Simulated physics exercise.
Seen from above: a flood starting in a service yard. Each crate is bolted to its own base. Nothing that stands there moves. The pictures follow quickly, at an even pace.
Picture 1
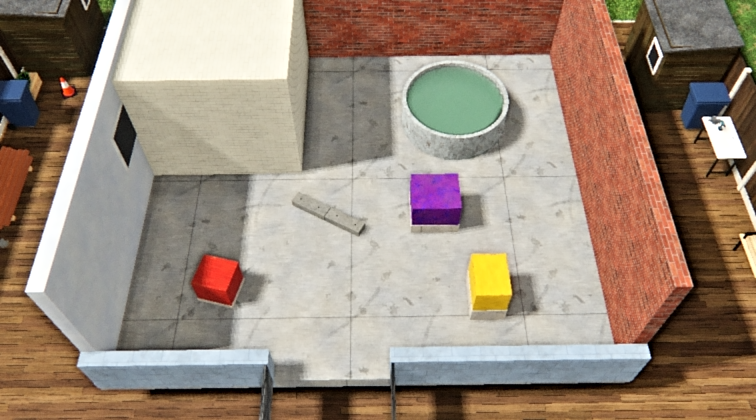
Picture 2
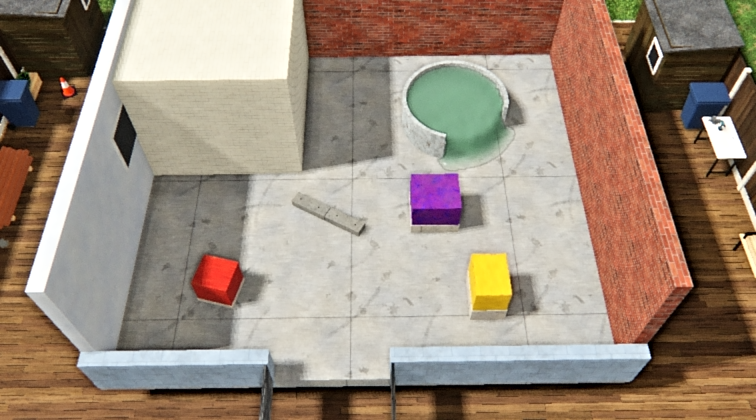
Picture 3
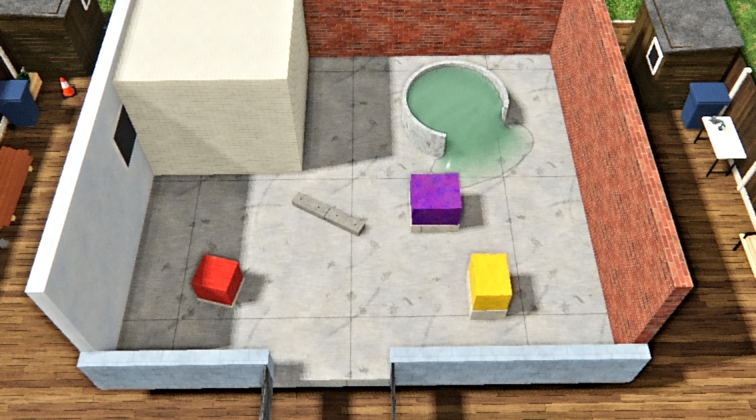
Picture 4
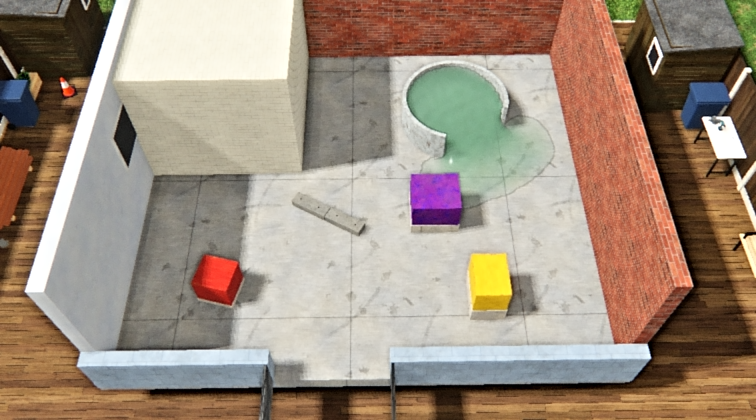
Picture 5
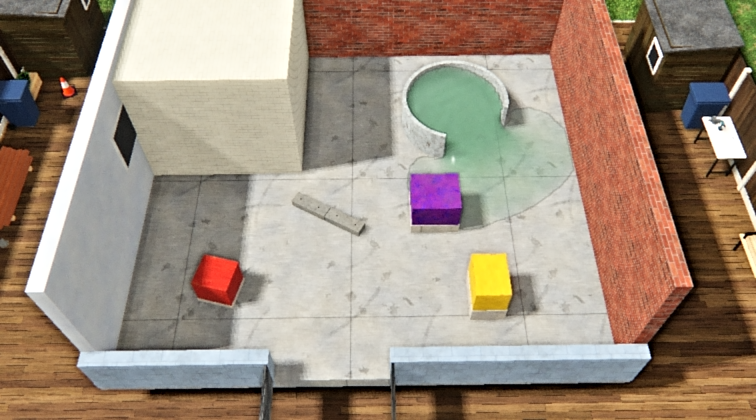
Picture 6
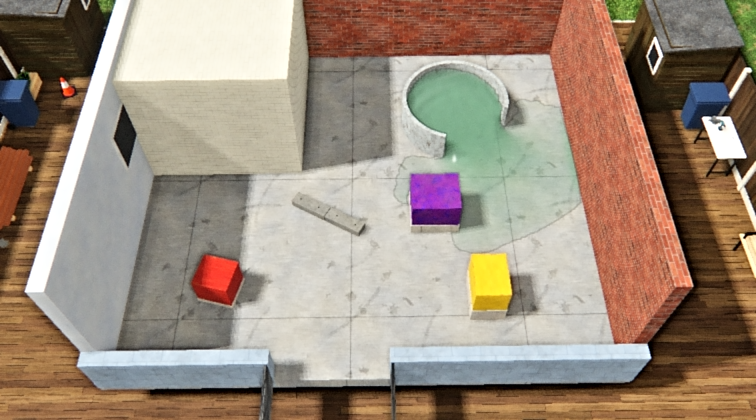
Green water pours from a broken gap in the front of a round stone pool in a walled service yard, seen from above by a still camera. A purple block stands before the pool, a yellow one nearer right, a red one at left, with a pale beam and a large cream block behind. The water spreads toward the right wall, then forward around the purple block, while the blocks stay put.
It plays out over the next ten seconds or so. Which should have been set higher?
In the end: The red crate is soaked; the purple crate keeps dry; the yellow crate keeps dry.
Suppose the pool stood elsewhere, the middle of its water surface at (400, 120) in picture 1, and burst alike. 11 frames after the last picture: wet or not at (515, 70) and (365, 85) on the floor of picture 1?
One after the other: Not flooded, clear.
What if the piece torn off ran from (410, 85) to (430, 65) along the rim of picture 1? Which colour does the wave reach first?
That is the crate marked purple.
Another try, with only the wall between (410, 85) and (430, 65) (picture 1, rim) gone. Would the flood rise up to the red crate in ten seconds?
In short: The red crate escapes it.
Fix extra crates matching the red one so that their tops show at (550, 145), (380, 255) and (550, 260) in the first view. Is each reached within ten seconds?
One after the other: Ends up wet, is topped, is soaked.
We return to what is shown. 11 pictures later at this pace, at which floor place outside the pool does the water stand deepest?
Around (612, 361).
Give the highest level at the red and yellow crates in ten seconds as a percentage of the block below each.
Roughly 180 per cent, then 60 per cent.
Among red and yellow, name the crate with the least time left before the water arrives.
I say the yellow-painted one.
A moment on, water covers 25 % of the floor; the red crate not reached, the purple crate water round its plinth, the yellow crate water round its plinth.
Next, water covers 30 % of the floor; the red crate not reached, the purple crate water round its plinth, the yellow crate water round its plinth.
Then, water covers 40 % of the floor; the red crate not reached, the purple crate water round its plinth, the yellow crate water round its plinth.
Later, water covers 70 % of the floor; the red crate water round its plinth, the purple crate water round its plinth, the yellow crate water round its plinth.
In the end, water covers 95 % of the floor; the red crate was topped, the purple crate stayed above the water, the yellow crate stayed above the water.
